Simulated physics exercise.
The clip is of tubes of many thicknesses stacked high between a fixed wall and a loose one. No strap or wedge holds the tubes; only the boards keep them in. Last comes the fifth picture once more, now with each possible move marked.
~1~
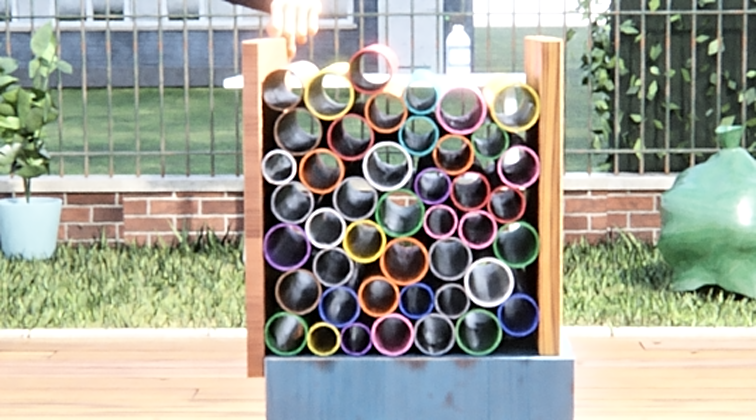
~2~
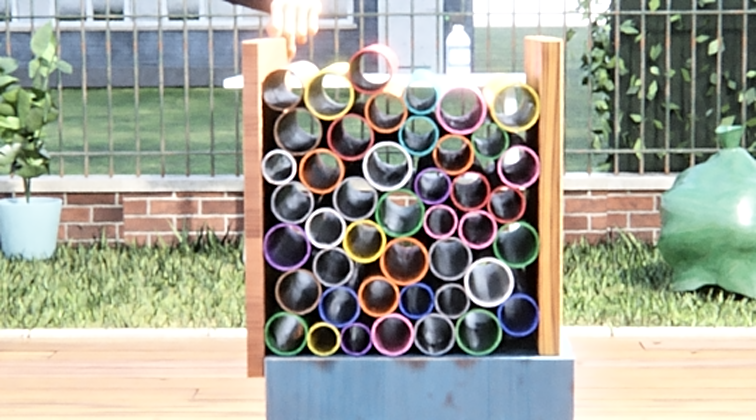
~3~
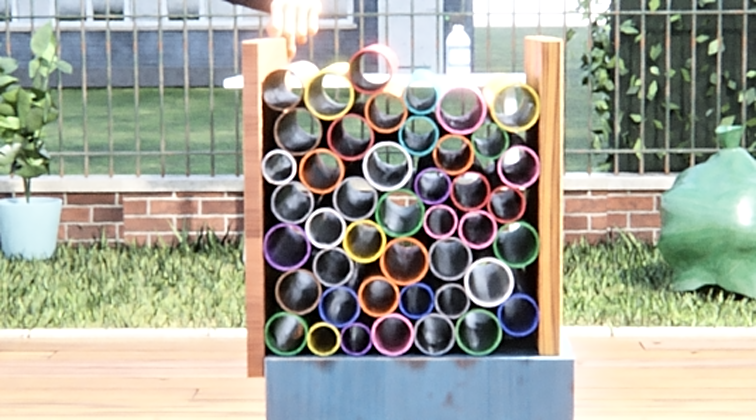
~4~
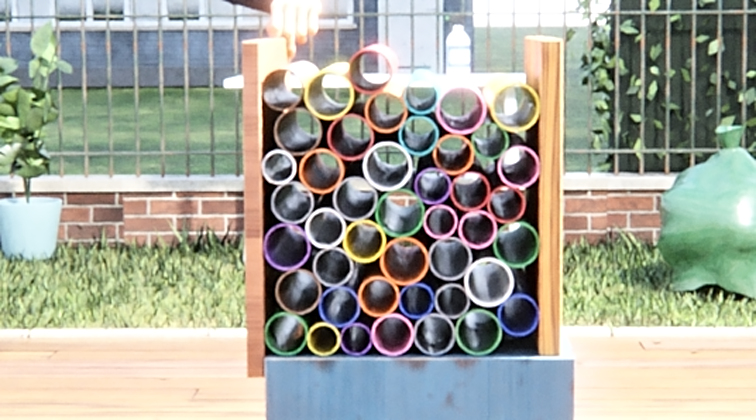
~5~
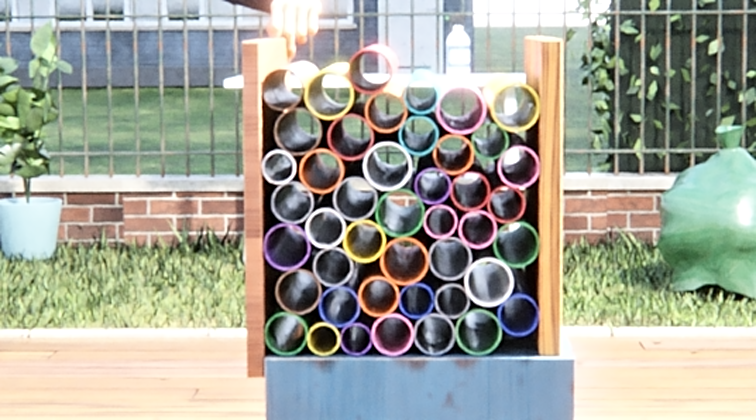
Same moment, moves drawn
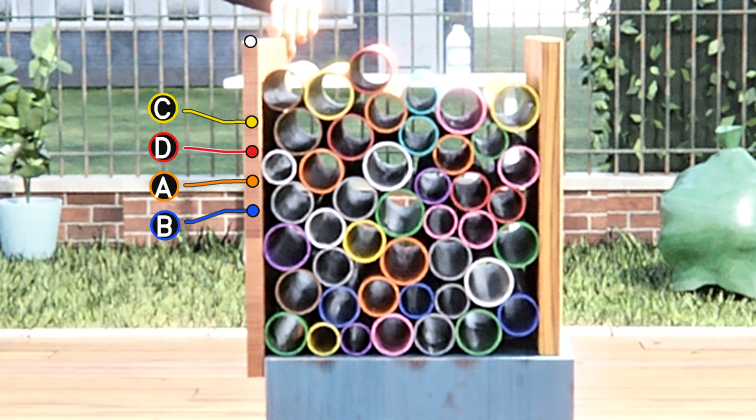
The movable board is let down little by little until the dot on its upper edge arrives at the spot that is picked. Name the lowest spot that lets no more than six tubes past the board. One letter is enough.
It can be let down to B.
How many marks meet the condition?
Four of them.
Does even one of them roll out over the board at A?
Yes, at A.
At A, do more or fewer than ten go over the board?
At A, fewer than ten.
On the marked copy, A at (253, 182); B at (253, 211); C at (252, 122); D at (252, 152); the white dot at (251, 41).
Taking B. A third of the way, top of the board (261, 116).
Two thirds of the way, top of the board (262, 199).
When it is over, top of the board (262, 210), five out over the board.
As for the rest, A one out over the board; C none out over the board; D one out over the board.
